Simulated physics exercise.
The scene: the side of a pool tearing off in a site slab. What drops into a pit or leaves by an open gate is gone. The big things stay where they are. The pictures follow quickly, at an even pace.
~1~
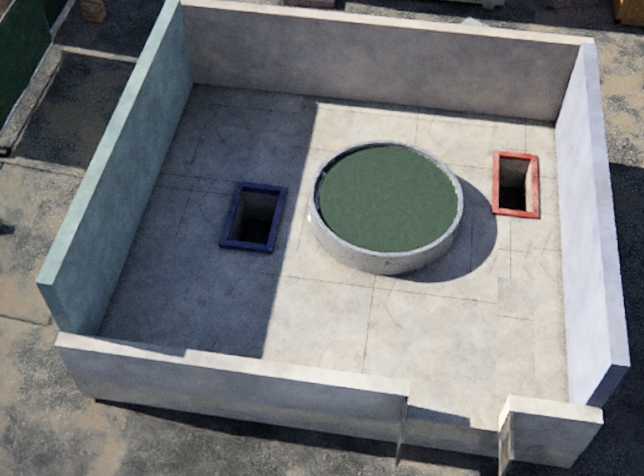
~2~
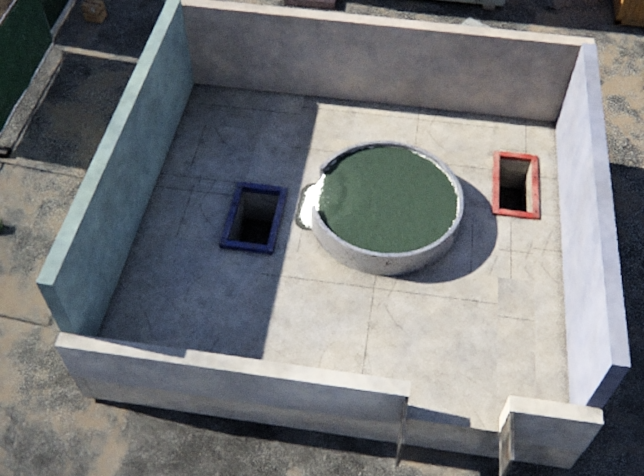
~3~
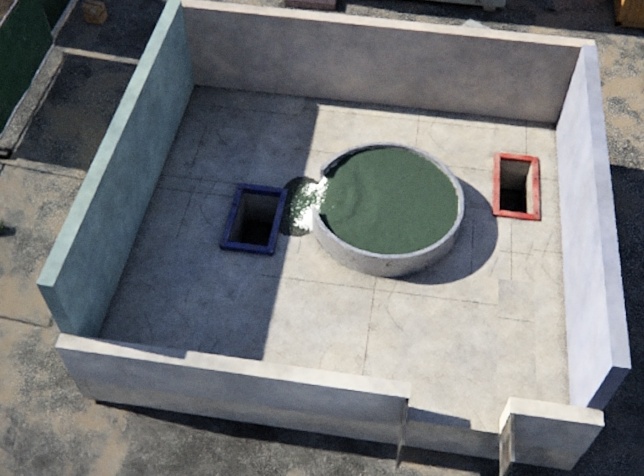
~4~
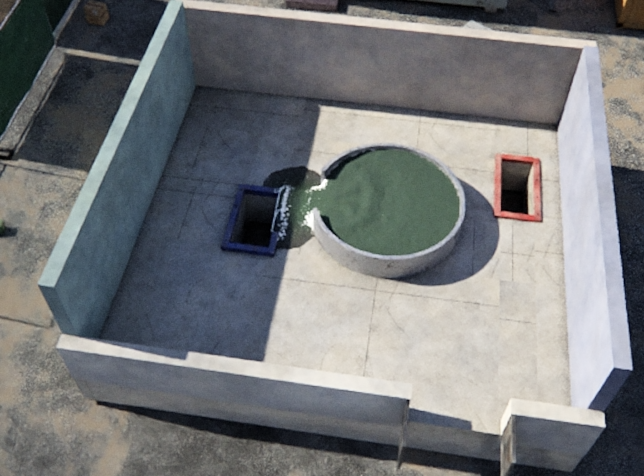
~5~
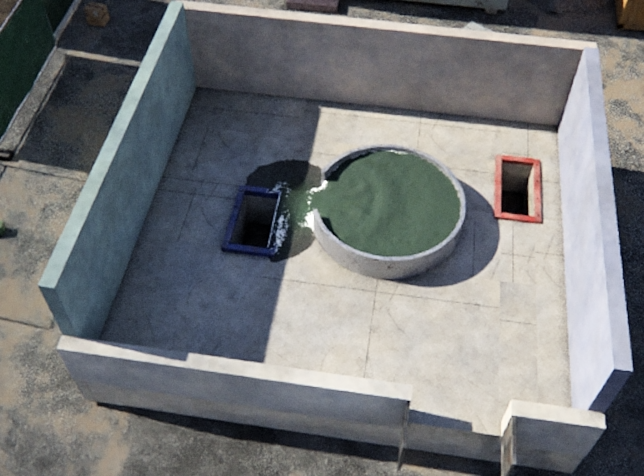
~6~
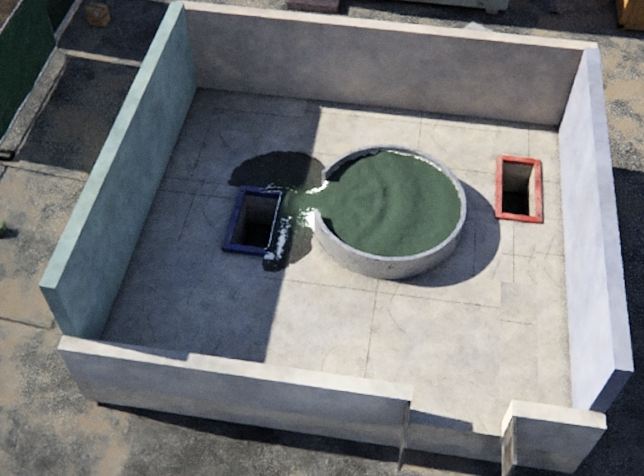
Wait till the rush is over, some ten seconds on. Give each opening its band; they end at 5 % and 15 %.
In the end: The gate takes not even 5 %; the blue pit takes above 15 %; the red pit takes not even 5 %.
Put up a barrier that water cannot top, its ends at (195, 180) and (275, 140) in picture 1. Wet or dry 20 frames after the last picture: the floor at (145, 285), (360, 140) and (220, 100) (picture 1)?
One after the other: Wet, under water, clear.
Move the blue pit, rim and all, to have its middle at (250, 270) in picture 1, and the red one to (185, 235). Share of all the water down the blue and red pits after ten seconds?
In per cent: Blue 2, red 20.
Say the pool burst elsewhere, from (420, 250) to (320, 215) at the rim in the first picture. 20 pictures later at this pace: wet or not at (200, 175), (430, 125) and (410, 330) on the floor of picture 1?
In that order: Dry, not flooded, under water.
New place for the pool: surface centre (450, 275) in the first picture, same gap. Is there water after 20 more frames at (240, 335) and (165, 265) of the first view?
In turn: Awash, wet.
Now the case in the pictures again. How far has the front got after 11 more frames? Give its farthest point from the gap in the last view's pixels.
I would point to (195, 96).
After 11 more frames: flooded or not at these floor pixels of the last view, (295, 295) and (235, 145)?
As listed: Under water, covered.
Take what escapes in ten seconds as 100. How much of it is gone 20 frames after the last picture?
About 65 per cent.
A moment on, water covers 10 % of the floor; the gate 0 %, the blue pit 6 %, the red pit 0 %.
Next, water covers 25 % of the floor; the gate 0 %, the blue pit 11 %, the red pit 0 %.
Then, water covers 25 % of the floor; the gate 0 %, the blue pit 17 %, the red pit 0 %.
Later, water covers 40 % of the floor; the gate 0 %, the blue pit 24 %, the red pit 0 %.
In the end, water covers 70 % of the floor; the gate 0 %, the blue pit 27 %, the red pit 0 %.
